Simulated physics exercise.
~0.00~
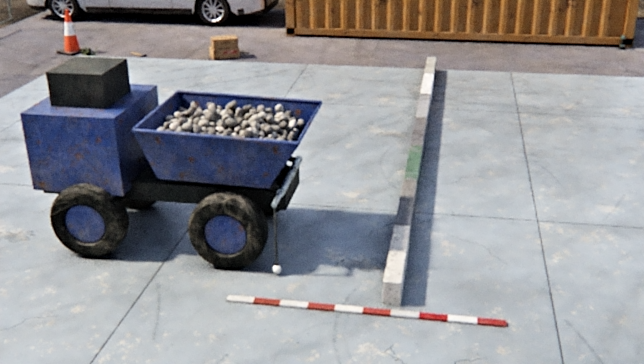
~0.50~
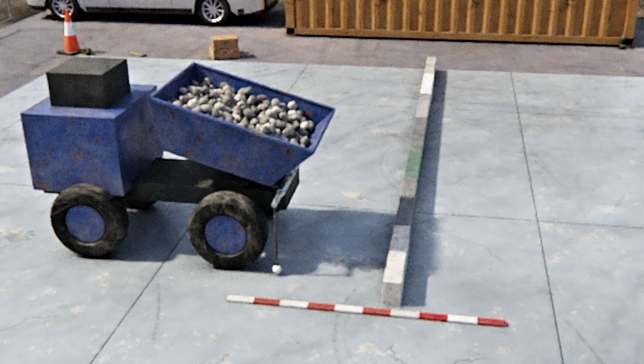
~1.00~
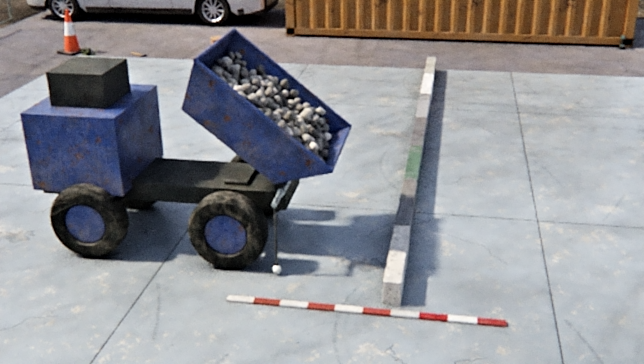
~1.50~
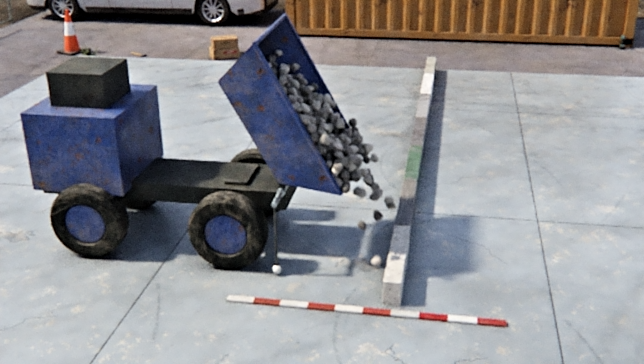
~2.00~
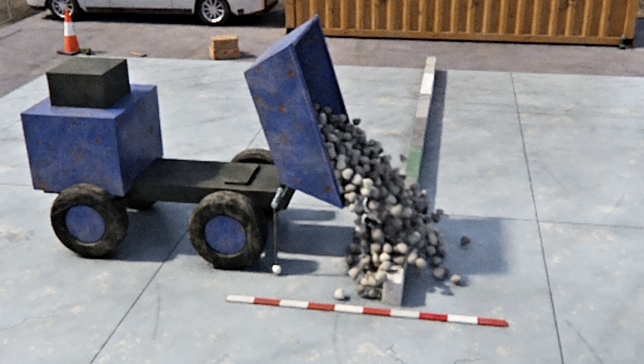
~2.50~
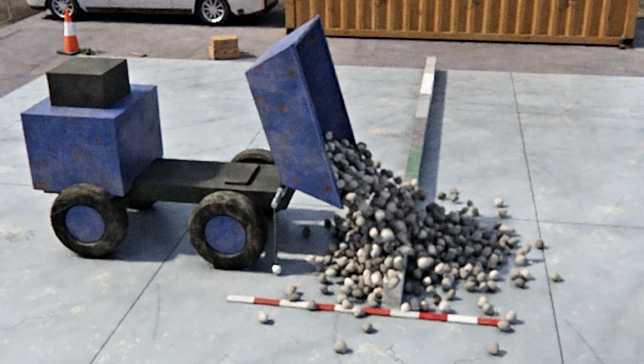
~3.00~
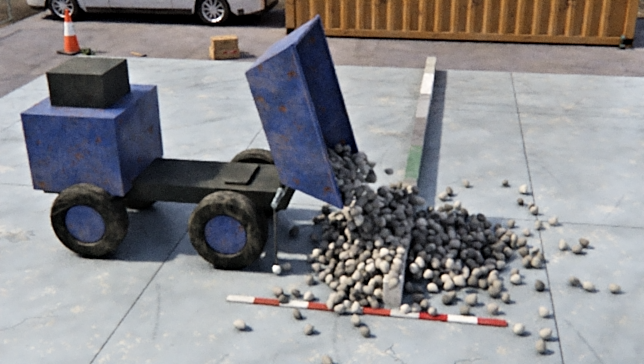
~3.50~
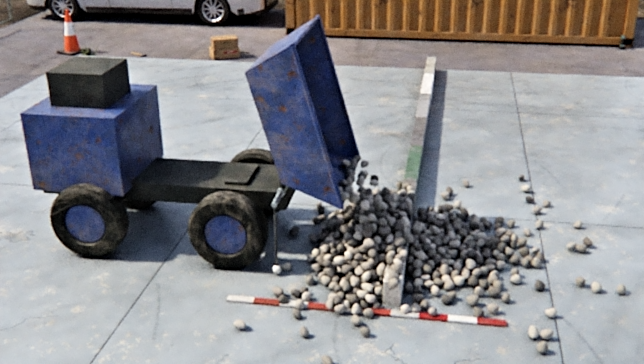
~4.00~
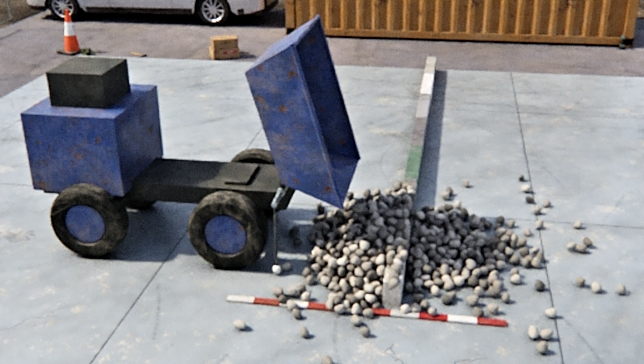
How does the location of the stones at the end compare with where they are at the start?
At the start the stones are piled inside the blue skip. By the end they lie on the ground to the right of the dumper, on both sides of the kerb.
